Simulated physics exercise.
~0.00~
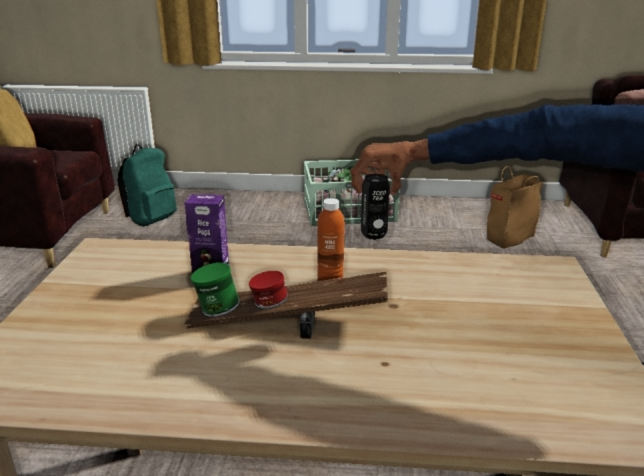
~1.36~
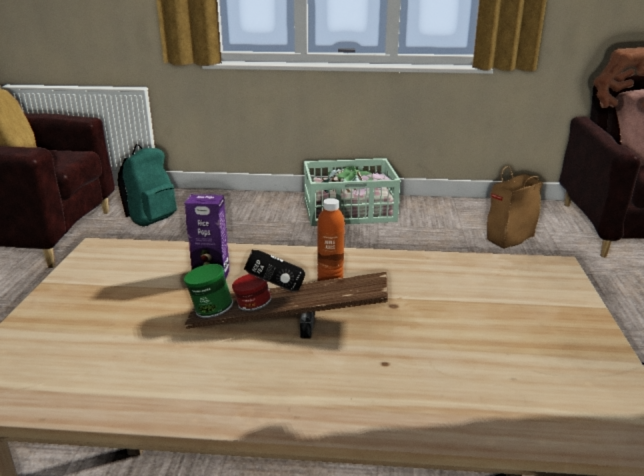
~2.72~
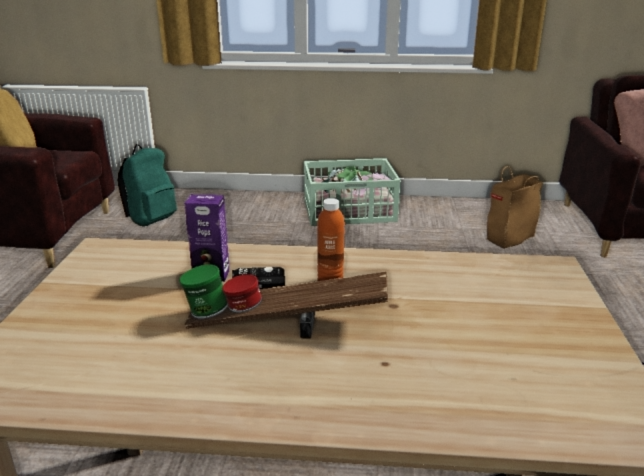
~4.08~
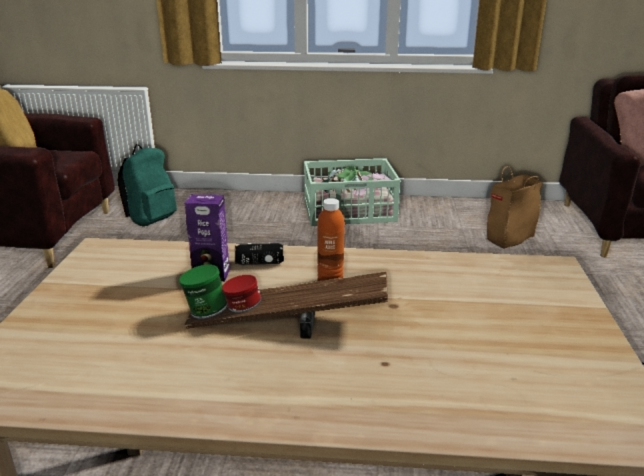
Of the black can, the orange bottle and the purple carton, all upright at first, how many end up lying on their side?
One of them does. The black can ends on its side, while the orange bottle and the purple carton still stand.
A black can released by a hand falls over behind the see-saw, which stays tilted left.
